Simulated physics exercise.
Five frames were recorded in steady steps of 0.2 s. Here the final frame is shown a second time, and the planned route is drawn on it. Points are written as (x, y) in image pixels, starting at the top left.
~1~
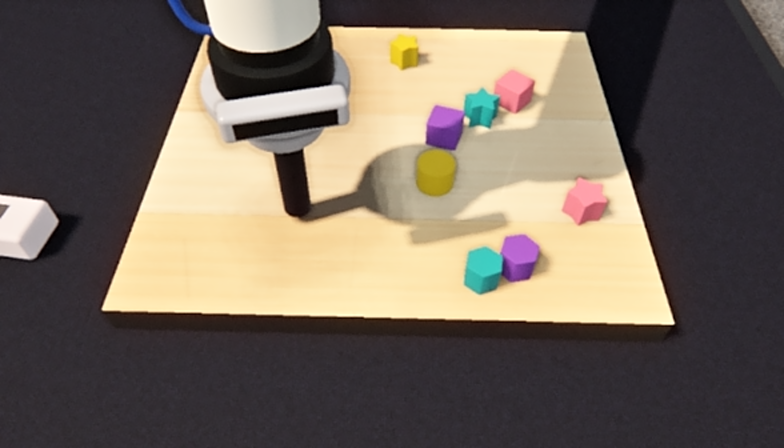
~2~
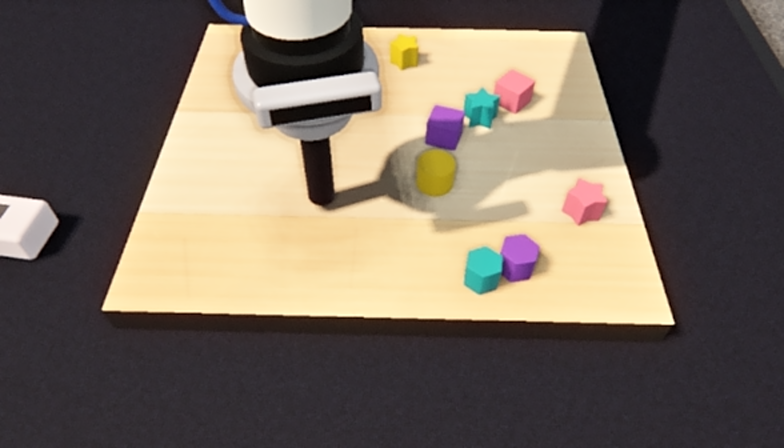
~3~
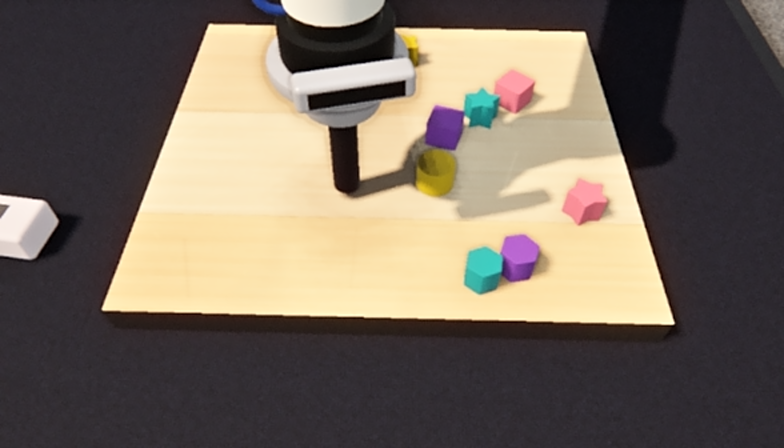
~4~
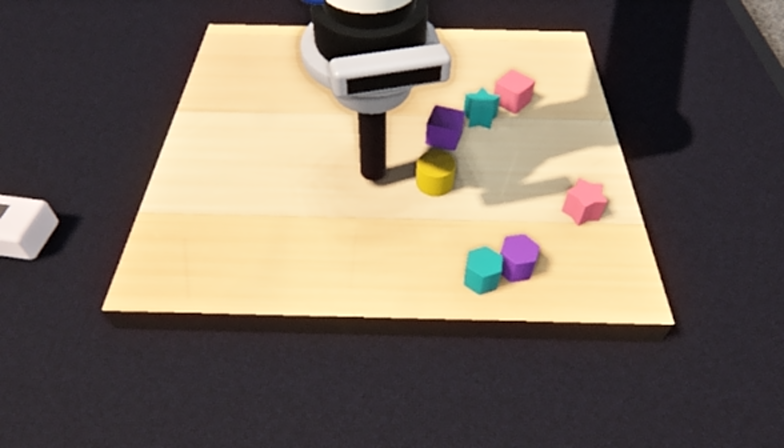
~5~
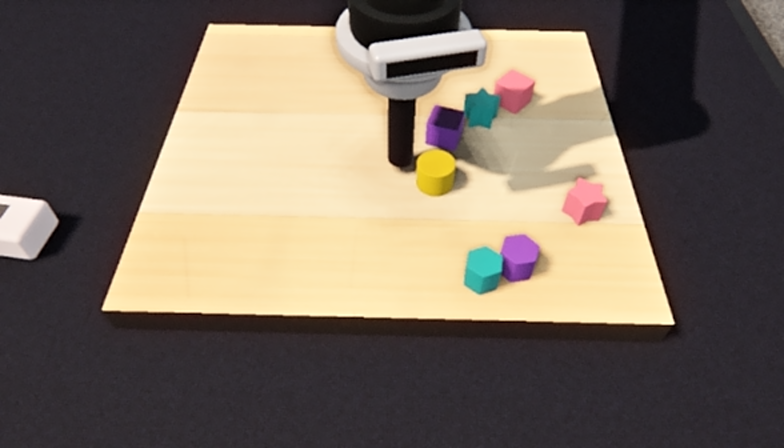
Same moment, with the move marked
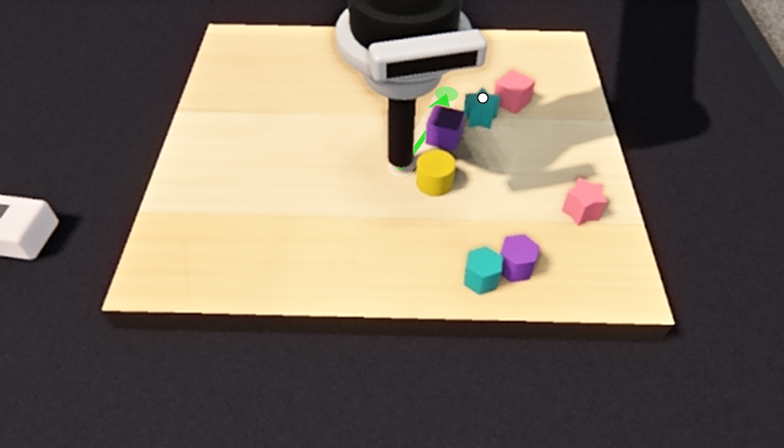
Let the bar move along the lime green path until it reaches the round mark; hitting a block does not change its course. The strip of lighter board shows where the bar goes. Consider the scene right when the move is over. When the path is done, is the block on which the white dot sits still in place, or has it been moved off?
That block will leave its spot.
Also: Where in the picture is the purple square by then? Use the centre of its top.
The answer is (466, 104).
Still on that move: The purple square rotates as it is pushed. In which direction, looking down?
It swings round clockwise.
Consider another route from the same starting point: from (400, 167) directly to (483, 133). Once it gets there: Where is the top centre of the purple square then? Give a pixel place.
The spot you're after is about (460, 99) in the image.
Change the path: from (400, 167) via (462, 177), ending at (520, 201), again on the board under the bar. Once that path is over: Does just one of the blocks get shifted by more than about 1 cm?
My answer is yes.
Path on the board, from (400, 167) over (428, 130) to (447, 94); the dot is on the turquoise star.
On the path given first. One third of the way, bar (421, 133); purple square (453, 113), turned 15° clockwise.
Two thirds of the way, bar (436, 109); purple square (465, 104), turned 80° clockwise; turquoise star (493, 96).
At the end, bar (447, 85); yellow circular block in place; purple square (466, 104), turned 85° clockwise; turquoise star (494, 96).
